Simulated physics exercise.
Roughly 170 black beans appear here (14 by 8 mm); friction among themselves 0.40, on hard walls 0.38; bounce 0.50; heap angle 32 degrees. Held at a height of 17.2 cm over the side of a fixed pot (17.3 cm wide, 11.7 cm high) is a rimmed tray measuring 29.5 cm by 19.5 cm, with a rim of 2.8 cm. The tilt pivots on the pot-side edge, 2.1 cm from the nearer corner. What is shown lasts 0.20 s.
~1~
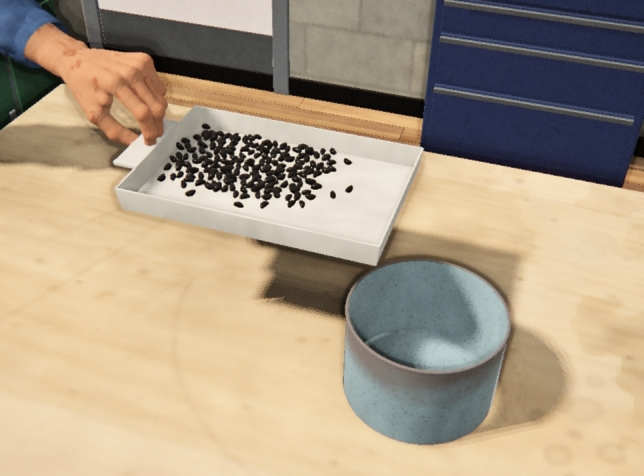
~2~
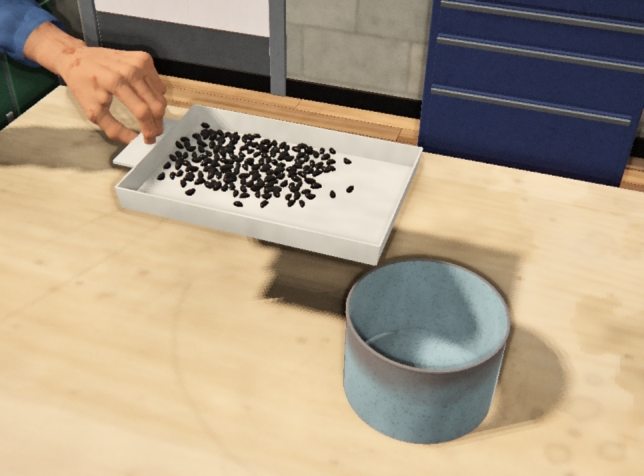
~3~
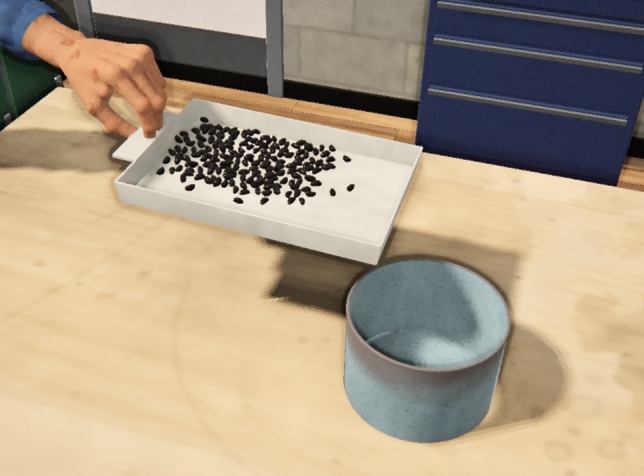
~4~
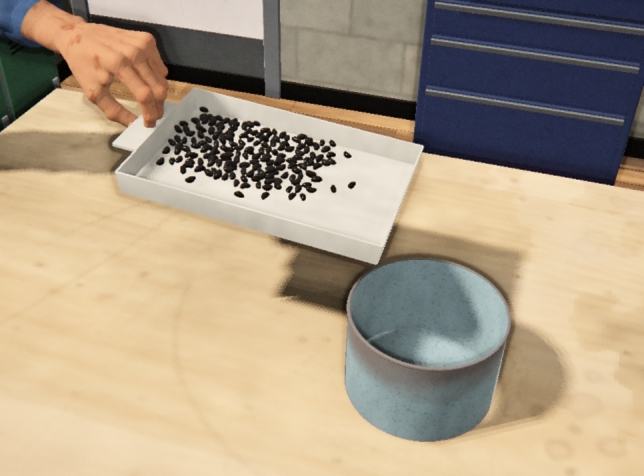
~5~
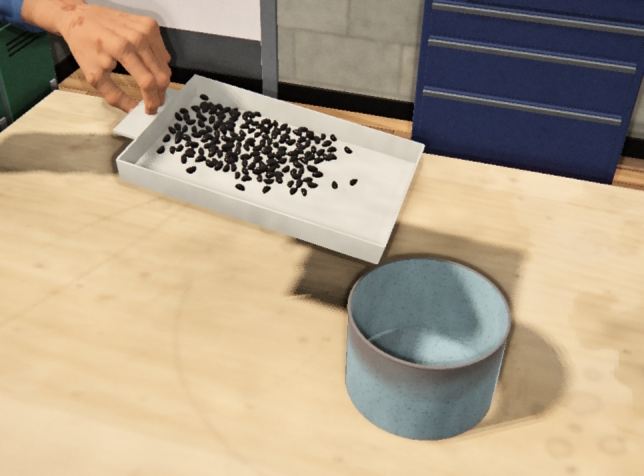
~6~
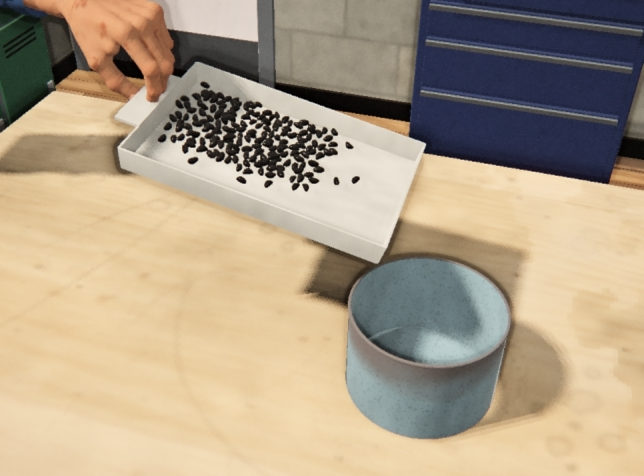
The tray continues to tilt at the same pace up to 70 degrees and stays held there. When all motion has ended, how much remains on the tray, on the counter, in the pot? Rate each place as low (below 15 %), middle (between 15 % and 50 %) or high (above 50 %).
Ratings: Left on the tray high; counter low; pot middle.
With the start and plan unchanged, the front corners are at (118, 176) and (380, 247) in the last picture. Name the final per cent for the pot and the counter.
In the pot: 15 per cent; on the counter: 15 per cent.
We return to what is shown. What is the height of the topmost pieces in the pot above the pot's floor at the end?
Around 1.5 cm above the floor.
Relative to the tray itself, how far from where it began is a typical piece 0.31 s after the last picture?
Around 5 centimetres.
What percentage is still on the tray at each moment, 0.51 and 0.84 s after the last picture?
Earlier moment 100, later moment 60.
Then, 0.31 s after the last picture, tilt 41 degrees; the tray holds 100 %, the pot 0 %.
Then, 0.51 s after the last picture, tilt 59 degrees; the tray holds 100 %, the pot 0 %.
Then, 0.84 s after the last picture, tilt 70 degrees; the tray holds 60 %, the pot 35 %.
In the end, tray 60 %, counter 5 %, pot 35 %.
